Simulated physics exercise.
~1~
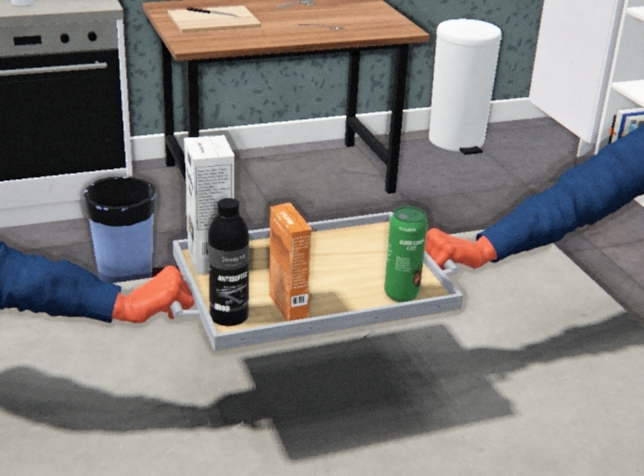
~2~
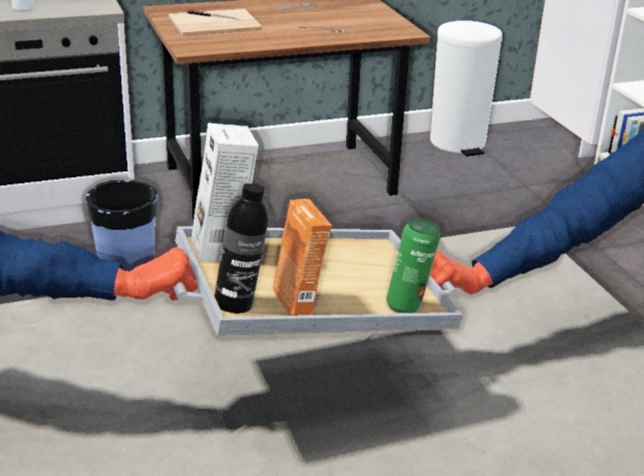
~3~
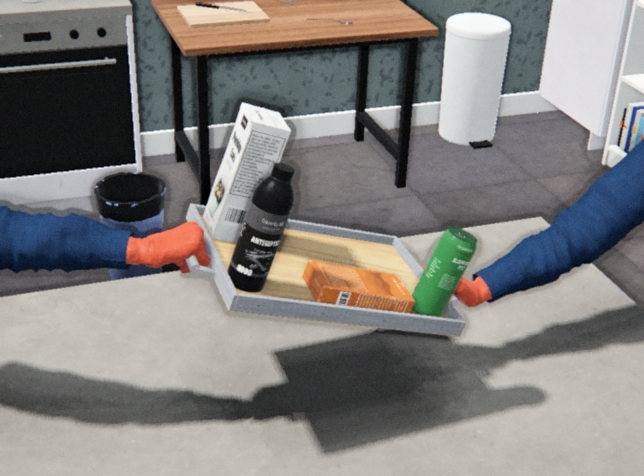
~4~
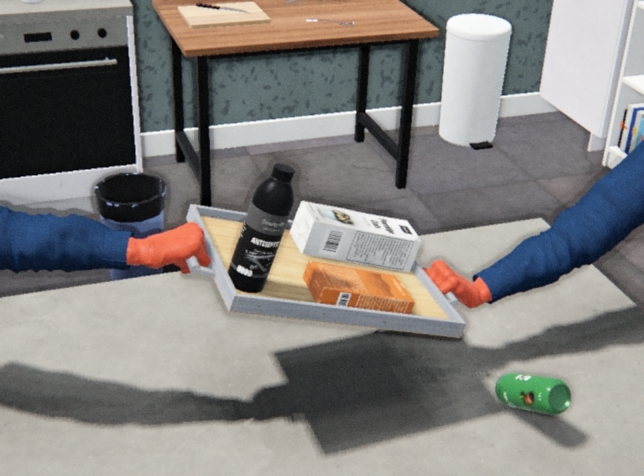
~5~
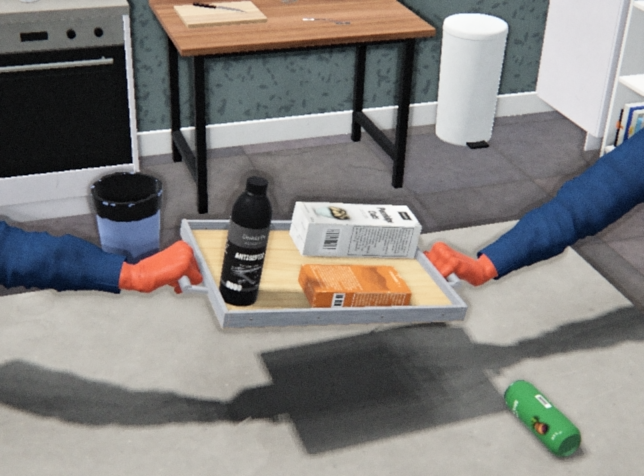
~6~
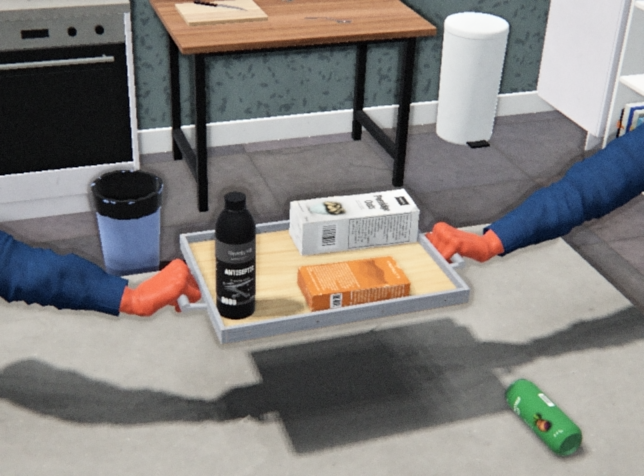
A tray held by two orange-gloved hands starts level, carrying a white carton, a black bottle, an orange packet and a green can, all upright. The hands tip it down toward the right, and the items lean with it. The orange packet falls onto its side while the green can tilts at the lower edge. Next the can drops off the tray onto the pale surface below, and the white carton topples over. The hands bring the tray back toward level, leaving the black bottle standing, the carton and packet lying on the tray, and the can on its side below.
